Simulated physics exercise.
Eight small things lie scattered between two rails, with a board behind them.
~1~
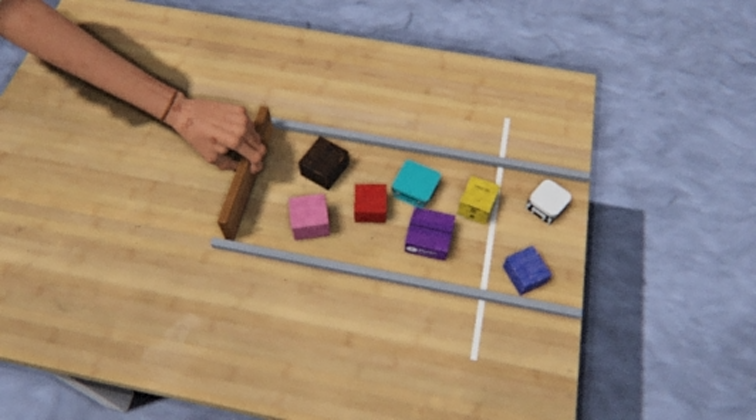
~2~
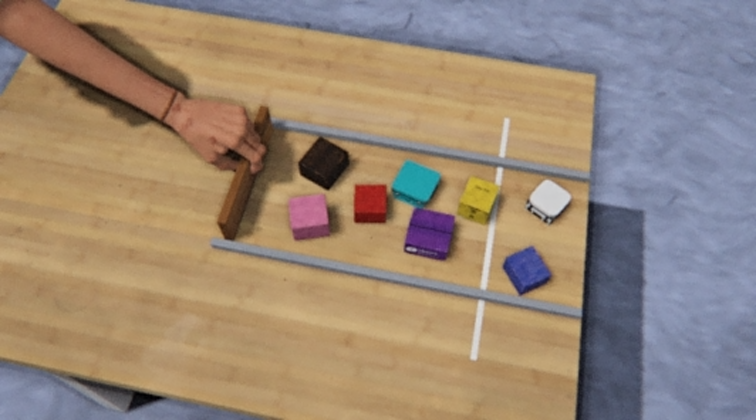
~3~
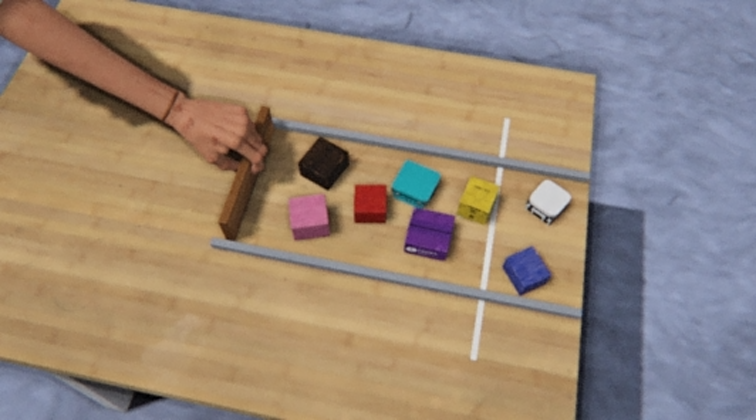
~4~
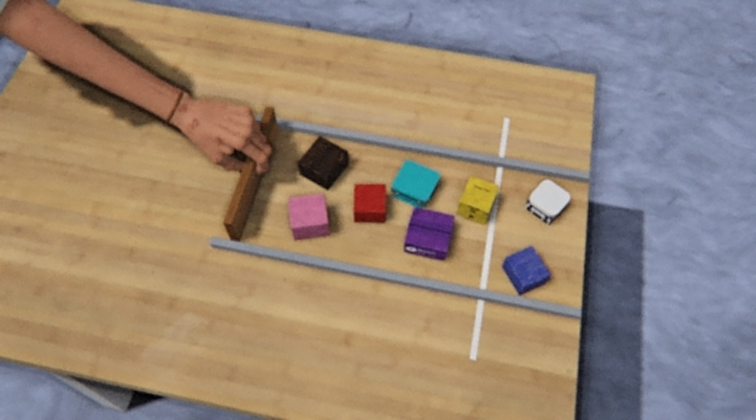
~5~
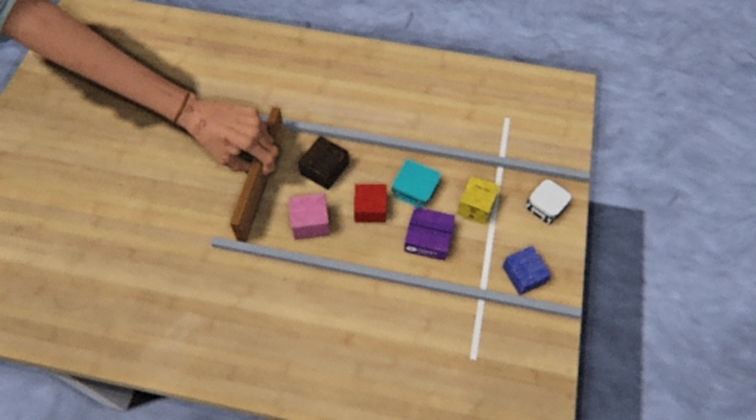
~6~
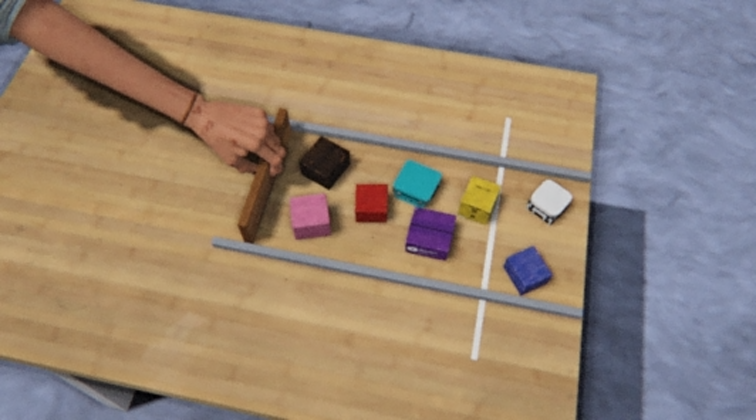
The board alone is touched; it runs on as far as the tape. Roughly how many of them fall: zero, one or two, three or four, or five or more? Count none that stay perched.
The push is going to knock one or two off the table.
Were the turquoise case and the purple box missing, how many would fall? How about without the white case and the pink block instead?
0 for the first case, 0 for the second.
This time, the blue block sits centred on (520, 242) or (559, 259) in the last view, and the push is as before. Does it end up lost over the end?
Per position - saved; saved.
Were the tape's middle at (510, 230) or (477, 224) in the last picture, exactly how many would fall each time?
Respectively 3 and 1.
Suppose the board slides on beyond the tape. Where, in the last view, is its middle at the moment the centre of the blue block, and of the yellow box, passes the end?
At (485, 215) for the blue block; at (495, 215) for the yellow box.
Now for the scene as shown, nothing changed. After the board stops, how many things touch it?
The count in contact is 2.
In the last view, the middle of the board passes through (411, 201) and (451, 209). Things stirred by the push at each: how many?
I get 6 at the one place and 8 at the other.
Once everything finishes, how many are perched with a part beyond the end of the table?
I count 1 overhanging.
Early on, none off yet; white case at rest near (549, 202); blue block at rest near (527, 271); yellow box at rest near (479, 200).
A while later, none off yet; white case at rest near (549, 202); blue block at rest near (527, 271); yellow box travelled a little near (494, 203).
Further along, none off yet; white case travelled about its own width near (588, 206); blue block travelled about its own width near (564, 282); yellow box travelled well along near (556, 214).
Finally, the number that fall off is one or two; lost, blue block and white case.
